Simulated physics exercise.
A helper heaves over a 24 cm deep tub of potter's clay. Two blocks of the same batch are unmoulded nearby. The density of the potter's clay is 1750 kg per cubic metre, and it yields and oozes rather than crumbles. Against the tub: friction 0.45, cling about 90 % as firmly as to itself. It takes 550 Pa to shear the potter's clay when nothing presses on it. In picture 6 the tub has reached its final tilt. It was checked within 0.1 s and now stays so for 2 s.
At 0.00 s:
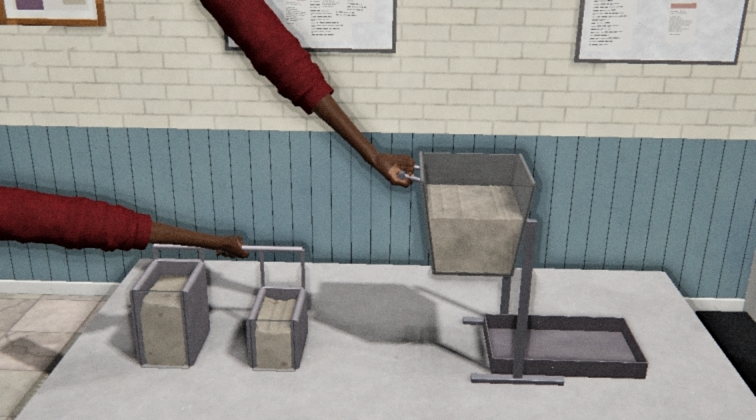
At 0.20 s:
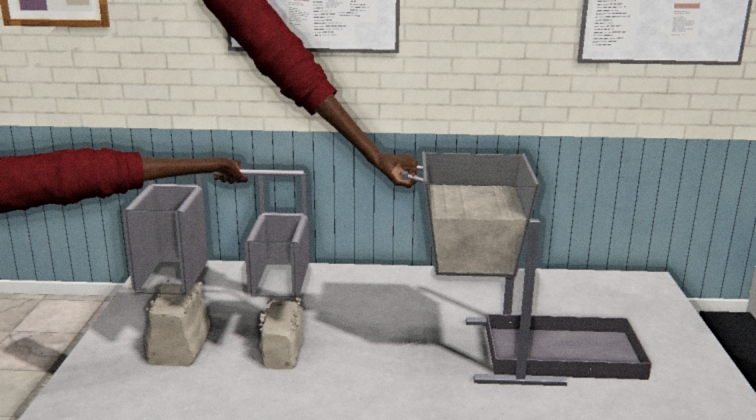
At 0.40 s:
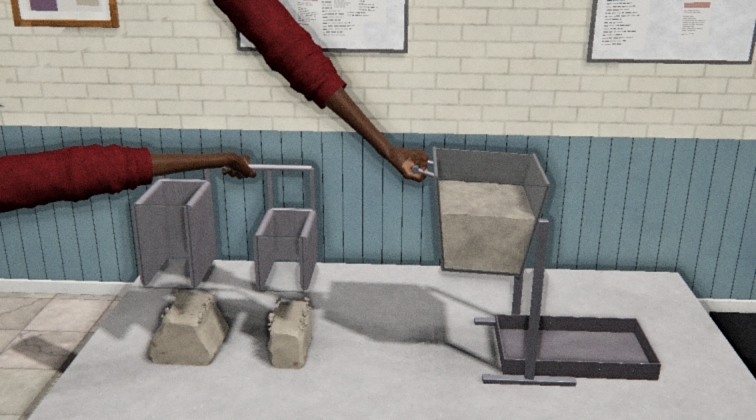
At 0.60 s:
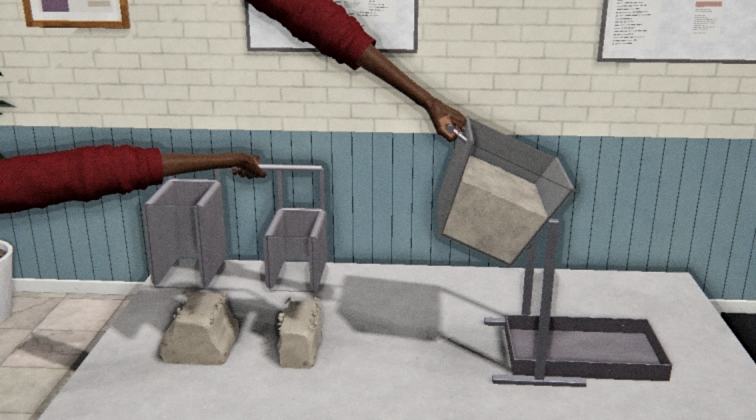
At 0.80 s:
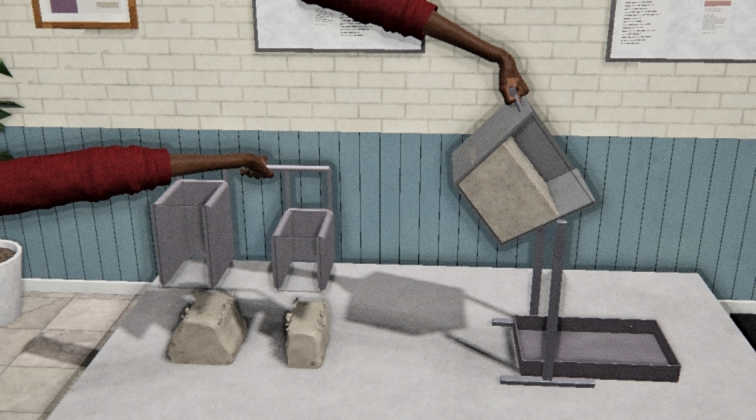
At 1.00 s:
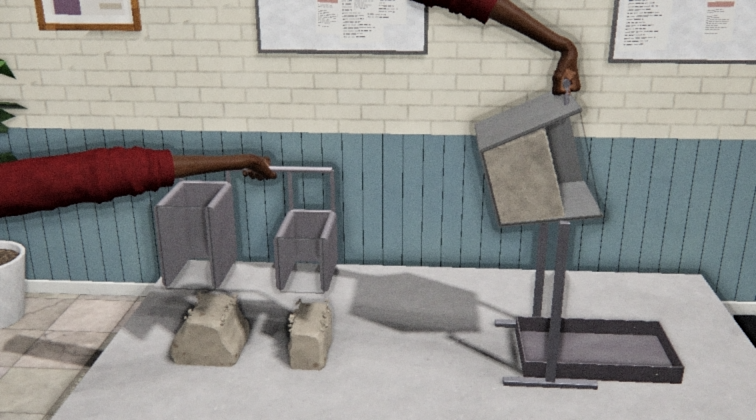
Two red-sleeved arms working at a table, one lifting moulds off two slumping clay blocks, the other tilting a clay-filled tub rightward.
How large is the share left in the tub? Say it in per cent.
Close to 100 per cent.
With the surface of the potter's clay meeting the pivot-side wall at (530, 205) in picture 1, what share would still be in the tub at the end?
In that case some 100 per cent.
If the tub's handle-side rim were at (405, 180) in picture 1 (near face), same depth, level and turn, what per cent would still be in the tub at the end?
Then about 100 %.
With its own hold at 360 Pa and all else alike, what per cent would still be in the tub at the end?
Then about 100 %.
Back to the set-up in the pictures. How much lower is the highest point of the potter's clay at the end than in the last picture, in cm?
Roughly 3 cm.
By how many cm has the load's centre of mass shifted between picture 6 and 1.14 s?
Roughly 1 cm.
By 1.14 s, the tub is at 74 degrees and holds 100 %.
By 1.31 s, the tub is at 74 degrees and holds 100 %.
By 1.48 s, the tub is at 74 degrees and holds 100 %.
By 1.65 s, the tub is at 74 degrees and holds 100 %.
By 3.00 s, at the end, the tub is at 74 degrees and holds 100 %.
